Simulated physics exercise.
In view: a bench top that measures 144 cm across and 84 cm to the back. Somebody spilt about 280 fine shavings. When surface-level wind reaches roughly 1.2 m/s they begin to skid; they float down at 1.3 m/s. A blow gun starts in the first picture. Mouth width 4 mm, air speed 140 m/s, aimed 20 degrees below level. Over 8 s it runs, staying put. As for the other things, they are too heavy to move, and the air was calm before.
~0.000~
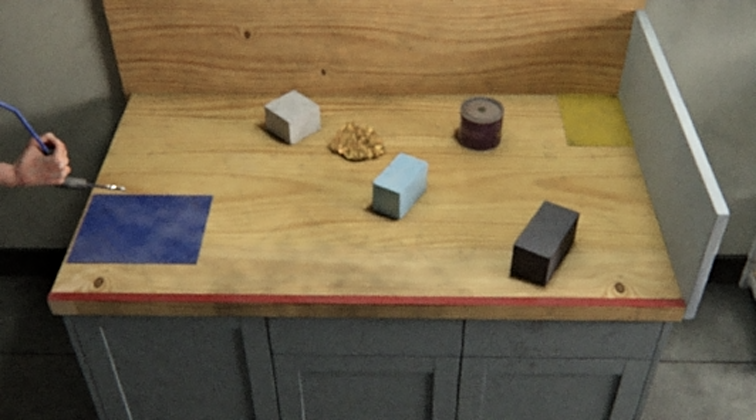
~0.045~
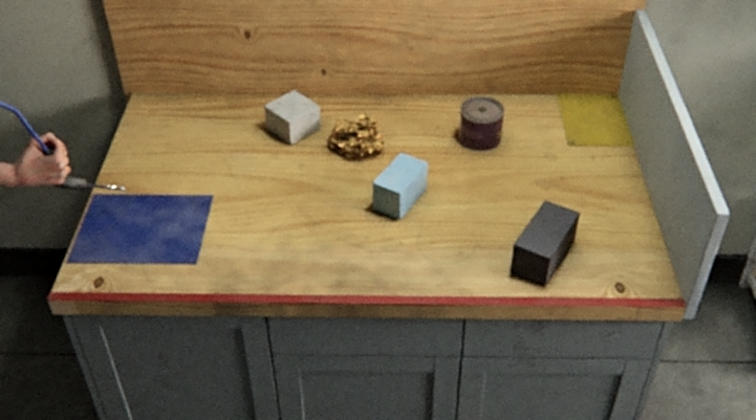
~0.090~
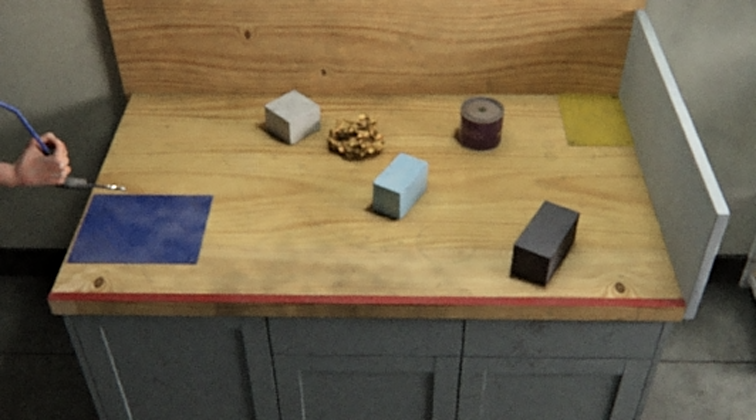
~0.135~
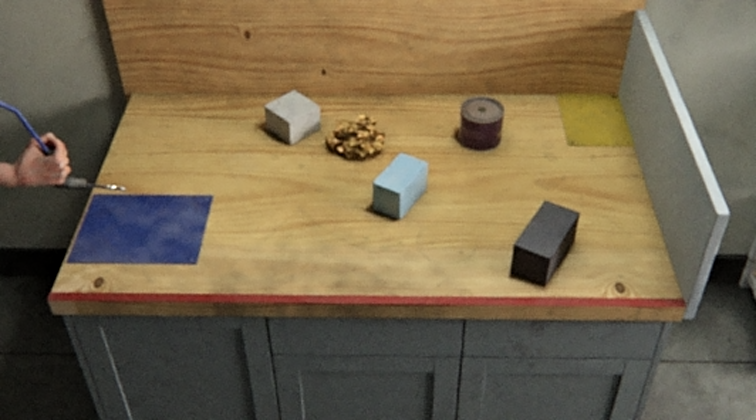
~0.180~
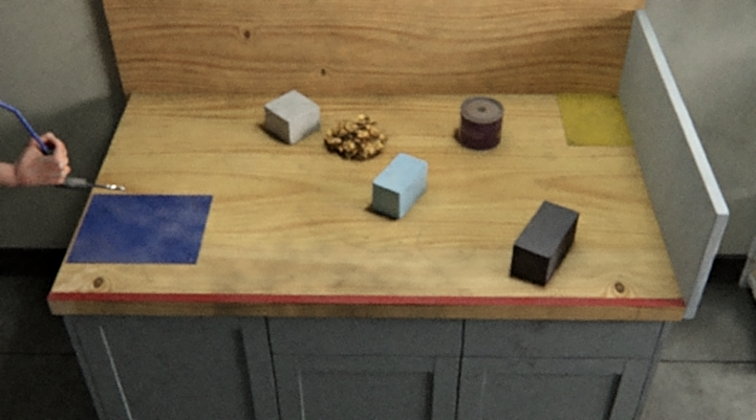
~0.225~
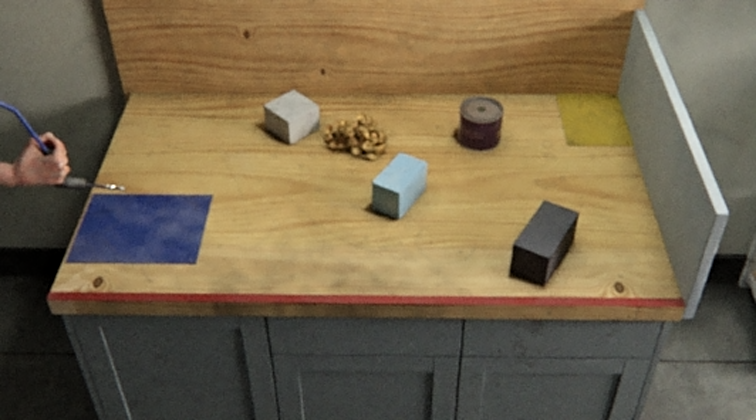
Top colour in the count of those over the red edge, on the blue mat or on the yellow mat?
The yellow one.
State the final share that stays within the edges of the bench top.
Roughly 100 %.
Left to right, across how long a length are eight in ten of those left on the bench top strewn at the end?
The middle group spans some 40 cm.
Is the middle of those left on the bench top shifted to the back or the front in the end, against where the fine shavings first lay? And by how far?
Rearward, some 15 cm.
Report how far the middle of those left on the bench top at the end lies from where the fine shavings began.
The middle ends up about 65 cm from the start.
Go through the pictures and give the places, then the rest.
In the first frame, the middle of the fine shavings is near (354, 143), none has stirred yet and the mouth of the blow gun is at (125, 189).
In the second frame, the middle of the fine shavings is near (361, 136), none has stirred yet, the blue mat is centred on (143, 228), the yellow mat is centred on (594, 119) and the red edge is centred on (364, 304).
In the third frame, the middle of the fine shavings is near (361, 136), none has stirred yet, the top of a block is at (292, 106) and the top of a block is at (401, 172).
In the fourth frame, the middle of the fine shavings is near (361, 136) and none has stirred yet.
In the fifth frame, the middle of the fine shavings is near (354, 139) and about 1 % have left their places.
In the sixth frame, the middle of the fine shavings is near (361, 135), the farthest in sight from the blow gun is at (381, 133) and about 20 % have left their places.
After 1.6 s, 72 % are on the move or not yet settled, 0 % are on the blue mat, 66 % on the yellow mat and 0 % over the red edge; the middle of those still in play is near (621, 104).
After 2.6 s, 62 % are on the move or not yet settled, 0 % are on the blue mat, 54 % on the yellow mat and 0 % over the red edge; the middle of those still in play is near (622, 109).
After 4.4 s, 50 % are on the move or not yet settled, 0 % are on the blue mat, 39 % on the yellow mat and 0 % over the red edge; the middle of those still in play is near (610, 114).
After 8.0 s, at the end, 0 % are on the blue mat, 30 % on the yellow mat and 0 % over the red edge; the middle of those still in play is near (580, 109).
